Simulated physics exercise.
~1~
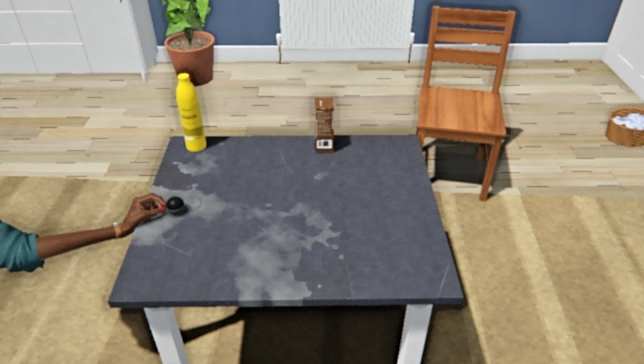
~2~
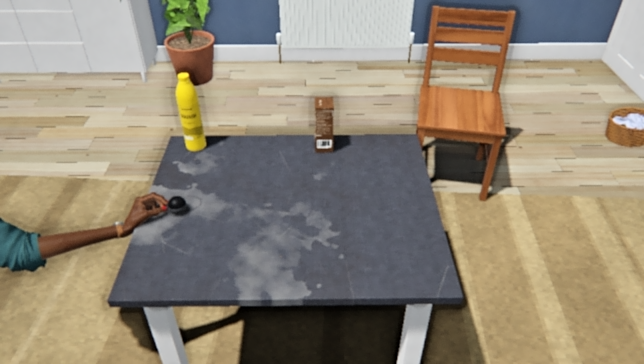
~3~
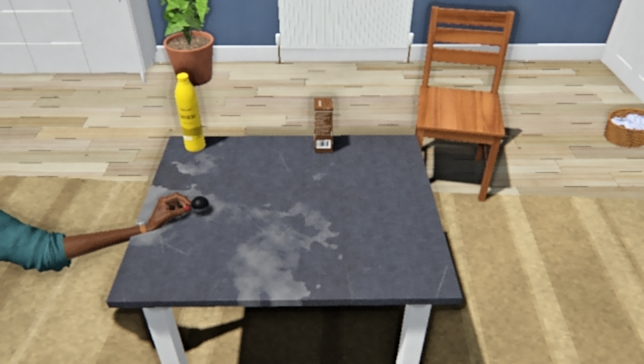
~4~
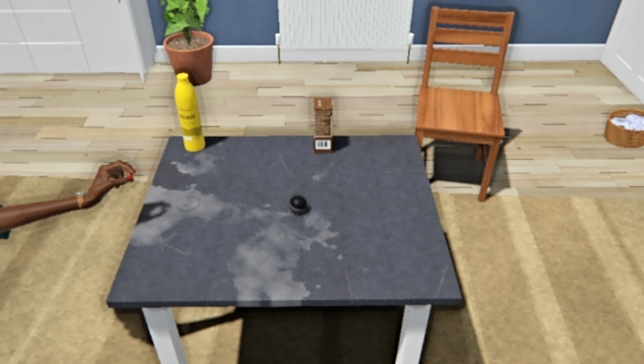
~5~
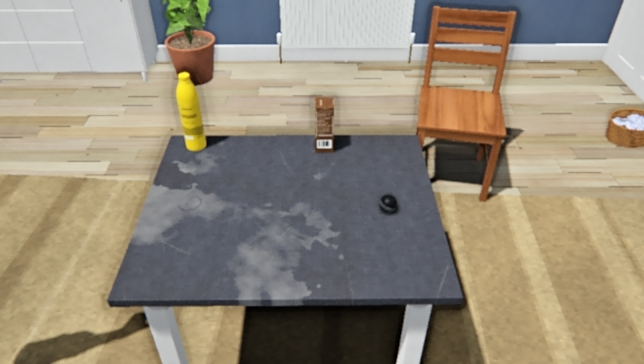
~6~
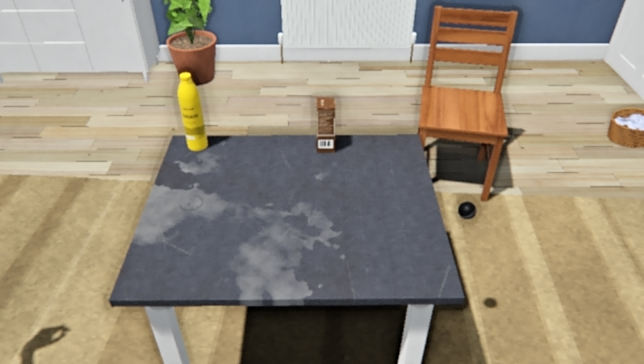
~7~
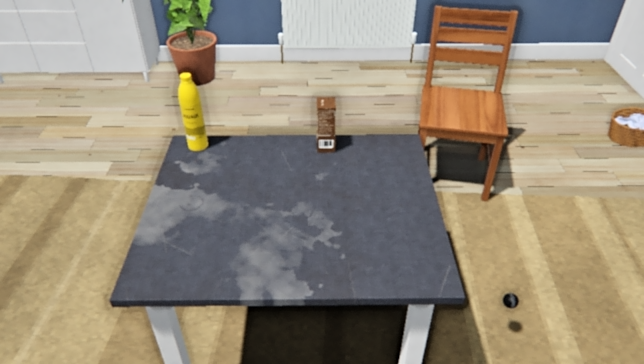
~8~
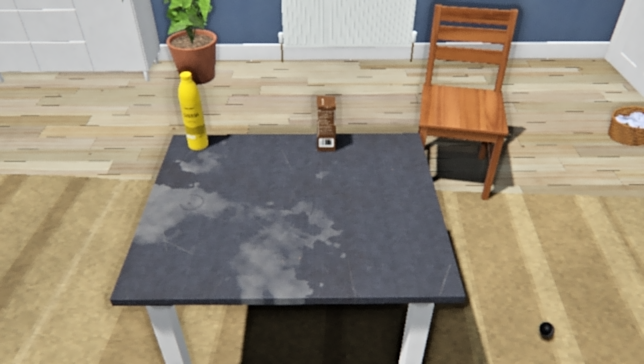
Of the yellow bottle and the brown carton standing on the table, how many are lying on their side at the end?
None of them are lying down. Both the yellow bottle and the brown carton are still upright at the back of the table.
